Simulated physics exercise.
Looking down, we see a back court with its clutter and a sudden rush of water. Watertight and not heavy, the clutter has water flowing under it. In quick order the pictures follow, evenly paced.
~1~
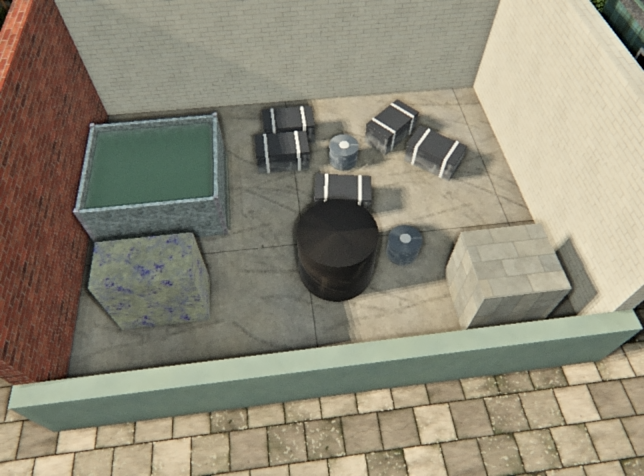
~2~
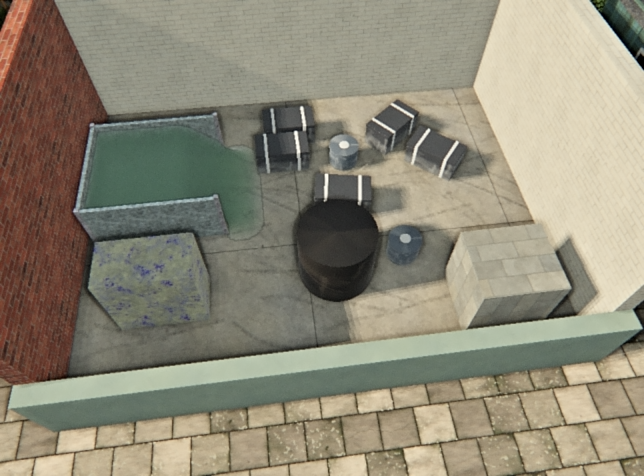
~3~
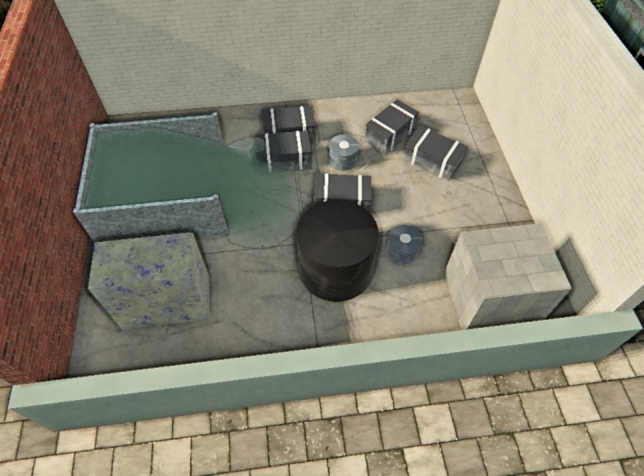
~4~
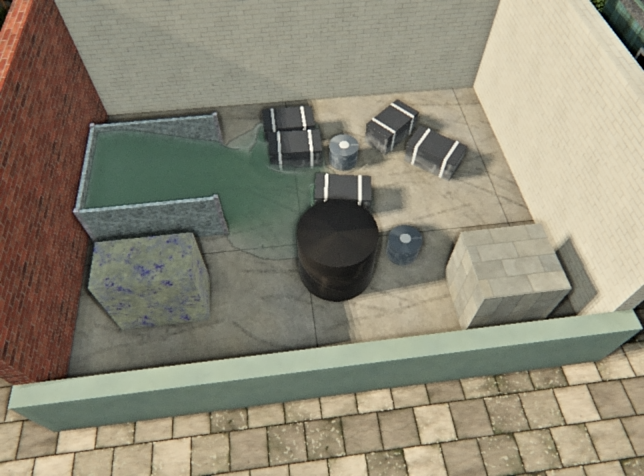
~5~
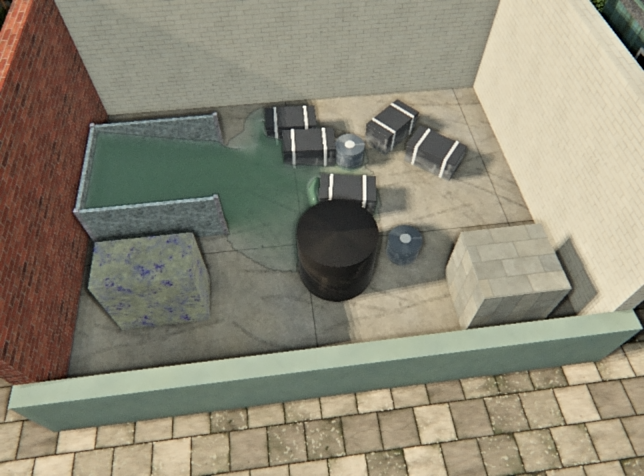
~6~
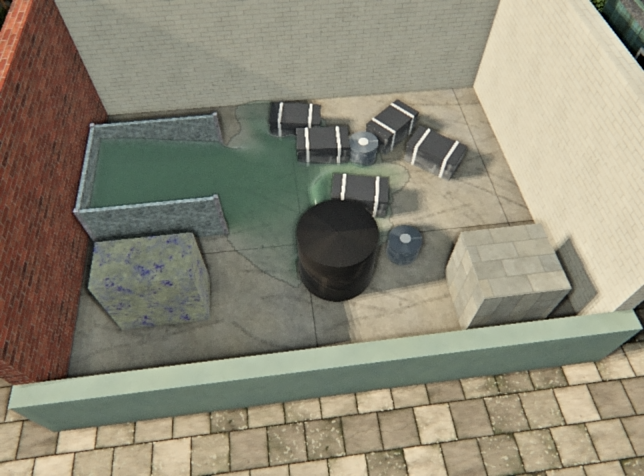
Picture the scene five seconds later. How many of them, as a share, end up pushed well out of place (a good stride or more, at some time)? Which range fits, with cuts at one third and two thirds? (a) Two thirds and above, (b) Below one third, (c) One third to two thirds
Answer: A.
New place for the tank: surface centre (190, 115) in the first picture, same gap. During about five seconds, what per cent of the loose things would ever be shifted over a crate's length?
It should come out close to 100 %.
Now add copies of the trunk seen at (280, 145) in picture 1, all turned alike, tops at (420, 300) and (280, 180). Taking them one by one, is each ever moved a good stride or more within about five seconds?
Sequence: Scarcely shifts; knocked aside.
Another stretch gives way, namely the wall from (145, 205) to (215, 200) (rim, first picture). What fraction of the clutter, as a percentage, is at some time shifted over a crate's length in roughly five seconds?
Around 10 in a hundred.
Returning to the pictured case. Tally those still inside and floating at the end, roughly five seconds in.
The total is 7.
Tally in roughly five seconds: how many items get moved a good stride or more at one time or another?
7 in all.
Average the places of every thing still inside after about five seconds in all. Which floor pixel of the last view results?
Their average sits at about pixel (420, 186).
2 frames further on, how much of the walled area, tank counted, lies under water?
My figure is about 35 percent.
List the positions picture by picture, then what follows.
The first picture shows a trunk at (281, 143), on the bottom; a tub at (344, 145) rests on the ground; 0 of 7 have shifted.
The second picture shows a trunk at (281, 143) rests on the ground; a tub at (344, 145) rests on the ground; 0 of 7 have shifted.
The third picture shows a trunk at (283, 143) rests on the ground; a tub at (344, 145), on the bottom; 0 of 7 have shifted.
The fourth picture shows a trunk at (295, 141) rests on the ground, close to its start; a tub at (344, 145) rests on the ground; 1 of 7 have shifted.
The fifth picture shows a trunk at (308, 139) rests on the ground, a stride from its start; a tub at (350, 145) rests on the ground, close to its start; 3 of 7 have shifted.
The sixth picture shows a trunk at (322, 138) rests on the ground, a stride from its start; a tub at (363, 142) rests on the ground, a stride from its start; 4 of 7 have shifted.
A moment on, 4 of 7 are well off their spots; 1 afloat.
Next, 7 of 7 are well off their spots; 3 afloat.
Later, 7 of 7 are well off their spots; 6 afloat.
In the end, 6 of 7 are well off their spots, and 7 have been at some point; 7 afloat.
